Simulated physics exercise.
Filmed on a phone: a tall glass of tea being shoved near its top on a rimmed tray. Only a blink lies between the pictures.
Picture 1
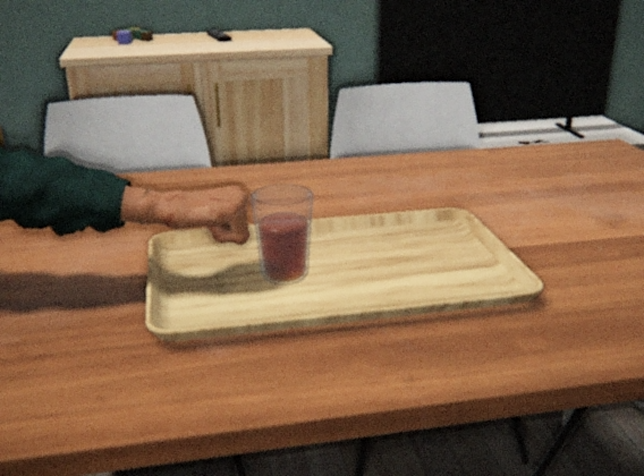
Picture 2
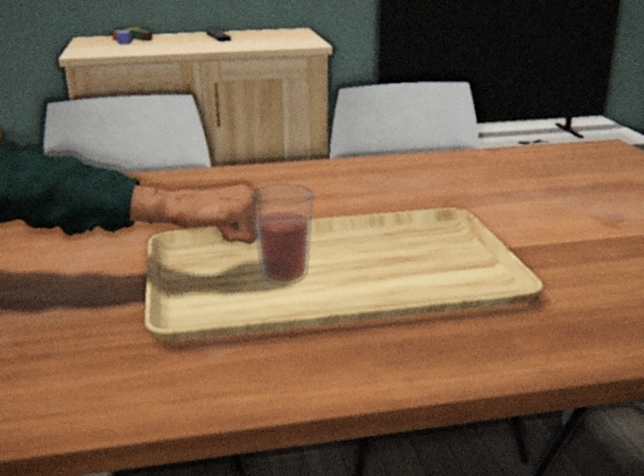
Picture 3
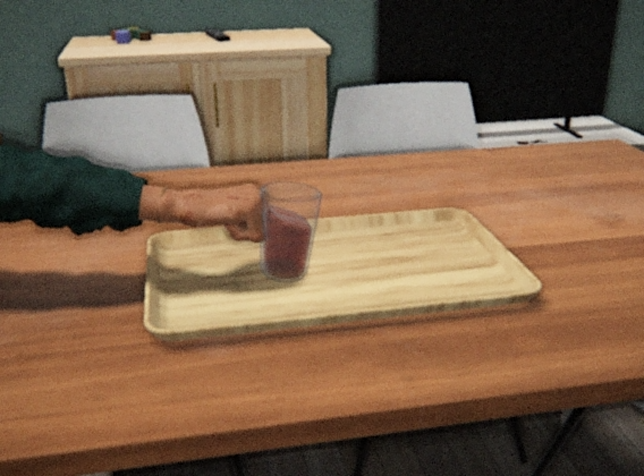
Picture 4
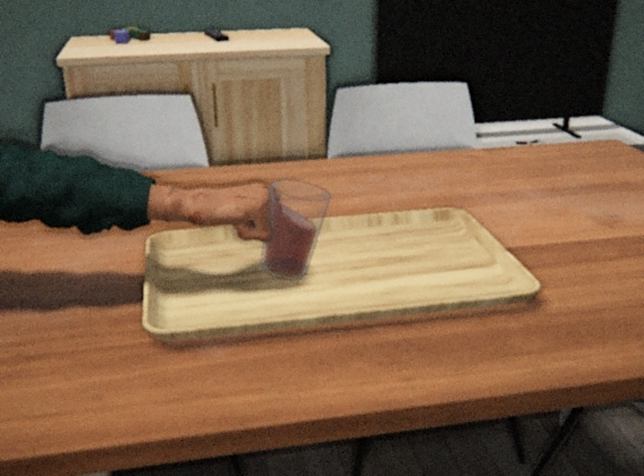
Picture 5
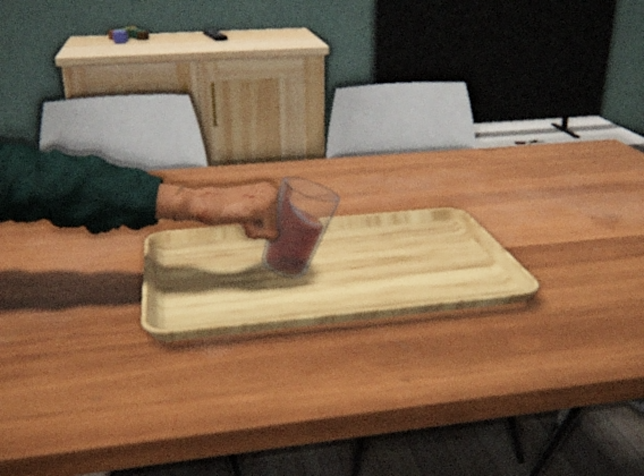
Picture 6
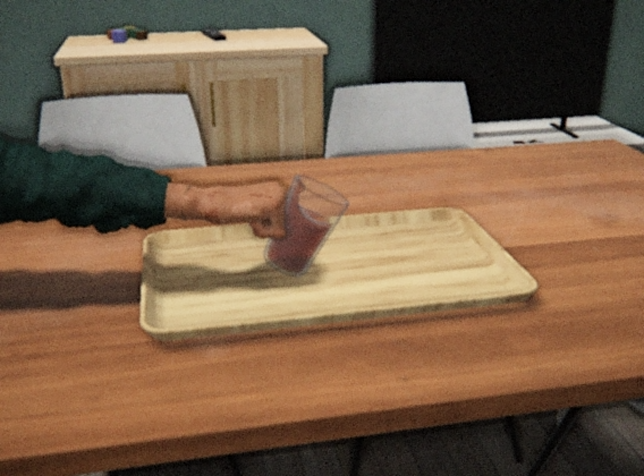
A clear glass of dark red drink stands on a pale wooden rimmed tray, seen from slightly above across a reddish-brown wooden table in a room. A hand in a dark green sleeve reaches in from the left, with two white chairs, a light wood cabinet and a black panel behind. The hand pushes near the glass's top, and the glass leans steadily further right, its drink slanting inside.
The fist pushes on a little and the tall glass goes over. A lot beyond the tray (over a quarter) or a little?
After the fall over a quarter gets off the tray.
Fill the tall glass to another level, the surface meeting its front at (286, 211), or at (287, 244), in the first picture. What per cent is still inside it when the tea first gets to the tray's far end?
The first gives 50 %, the second 65 %.
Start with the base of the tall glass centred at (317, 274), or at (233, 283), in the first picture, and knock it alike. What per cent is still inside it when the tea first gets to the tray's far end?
About 65 and 45 per cent.
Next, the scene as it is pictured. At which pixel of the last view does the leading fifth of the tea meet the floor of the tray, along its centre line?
Close to (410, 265).
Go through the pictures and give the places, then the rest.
The first frame shows tilt 0°; right rim (311, 193); surface from (258, 222) to (307, 218); the tray's far rim is at (501, 245); the tray is clear ahead.
The second frame shows tilt 0°; right rim (311, 193); surface from (257, 222) to (307, 217).
The third frame shows tilt 7°; right rim (320, 194); surface from (264, 205) to (307, 219).
The fourth frame shows tilt 13°; right rim (328, 195); surface from (273, 193) to (316, 223).
The fifth frame shows tilt 20°; right rim (338, 198); surface from (276, 212) to (322, 221).
The sixth frame shows tilt 28°; right rim (346, 202); surface from (280, 218) to (331, 220).
A moment on, the tall glass lies on its side and 93 per cent is in the glass, 5 on the tray and 2 above or beyond its rim.
Next, the tall glass lies on its side and 48 per cent is in the glass, 35 on the tray and 17 above or beyond its rim.
Then the tall glass lies on its side and 25 per cent is in the glass, 48 on the tray and 27 above or beyond its rim.
Later the tall glass lies on its side and 14 per cent is in the glass, 49 on the tray and 38 above or beyond its rim.
At rest 62 per cent is held by tray and glass, 38 is off the tray.
